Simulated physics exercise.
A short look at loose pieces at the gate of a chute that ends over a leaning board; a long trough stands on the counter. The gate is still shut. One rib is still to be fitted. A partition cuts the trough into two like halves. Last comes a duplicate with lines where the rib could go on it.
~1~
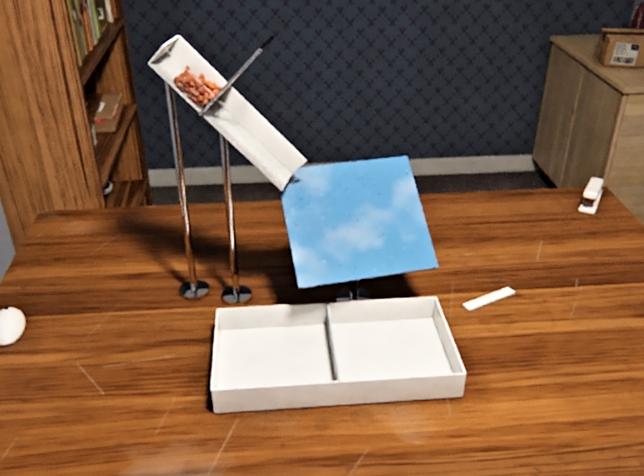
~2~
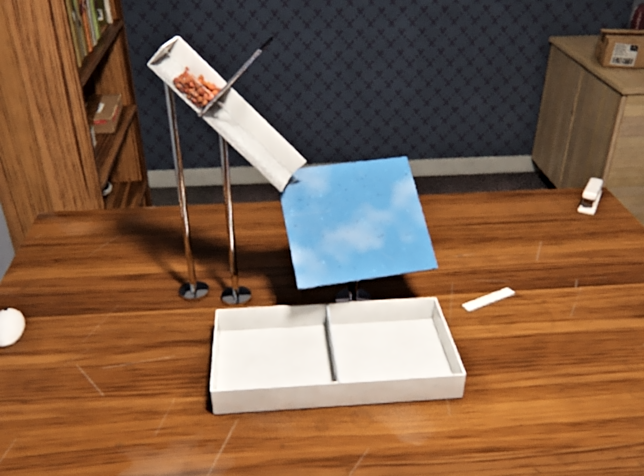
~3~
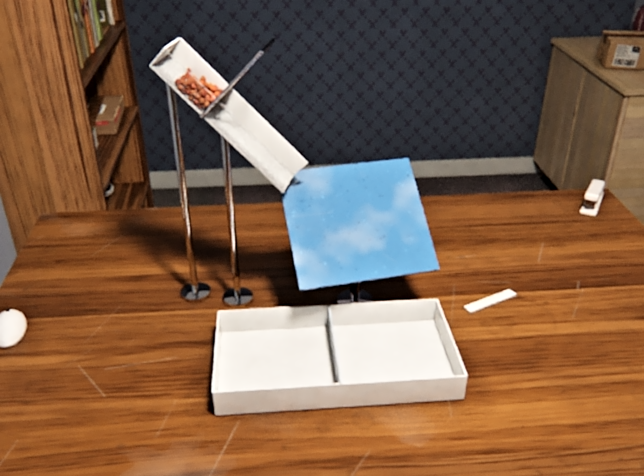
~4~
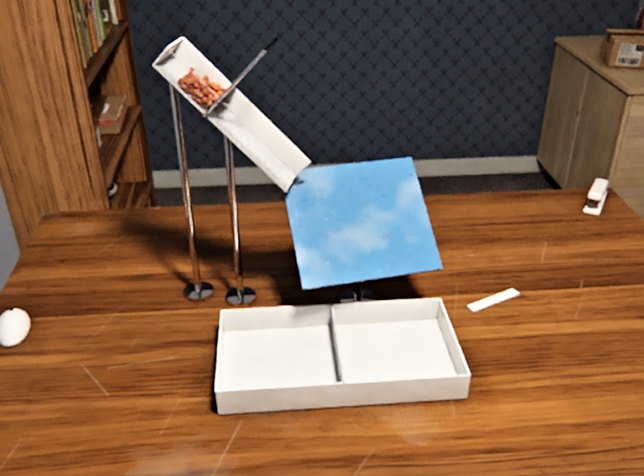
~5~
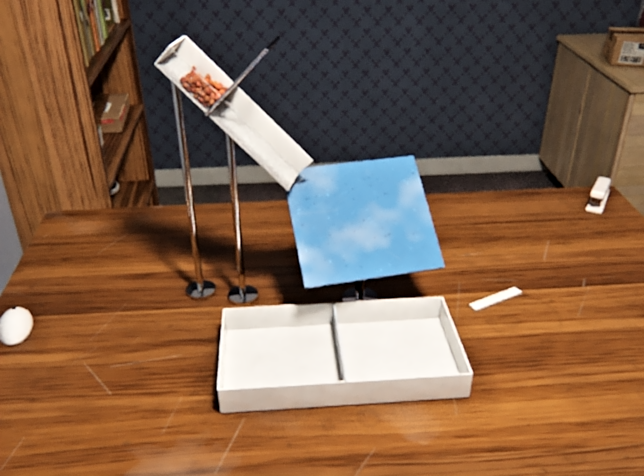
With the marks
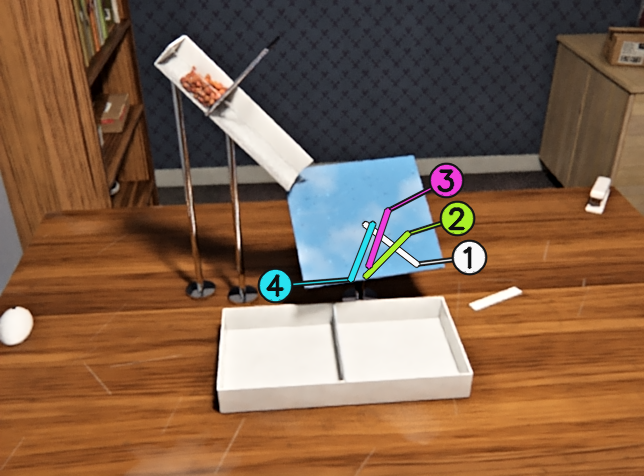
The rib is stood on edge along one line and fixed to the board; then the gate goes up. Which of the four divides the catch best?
Line 4.
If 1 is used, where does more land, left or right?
More lands on the right.
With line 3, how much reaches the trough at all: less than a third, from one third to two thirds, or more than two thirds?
It is more than two thirds.
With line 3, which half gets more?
Right.
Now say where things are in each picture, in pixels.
Load behind the gate (197, 90), clay pellets; lip of the chute (287, 182), sloping fairly steeply, in the first picture.
Middle of the board (356, 219), tilted fairly steeply; middle of its low edge (370, 278); of its high edge (342, 164), in the second picture.
Front corners of the trough (213, 392) and (467, 376); front end of its middle wall (341, 384), in the third picture.
Middle of the load (201, 92); lip (291, 183), in the fourth picture.
Middle of the load (203, 91); lip (293, 182), in the fifth picture.
On the marked copy, line 1 from (365, 224) to (416, 264); line 2 from (407, 233) to (366, 276); line 3 from (387, 210) to (369, 265); line 4 from (372, 224) to (350, 279).
For line 1, of what is caught, not one piece in the left half, every piece in the right.
For line 2, of what is caught, just a few in the left half, almost all in the right.
For line 3, of what is caught, about a tenth in the left half, almost all in the right.
For line 4, of what is caught, roughly two thirds in the left half, roughly a third in the right.
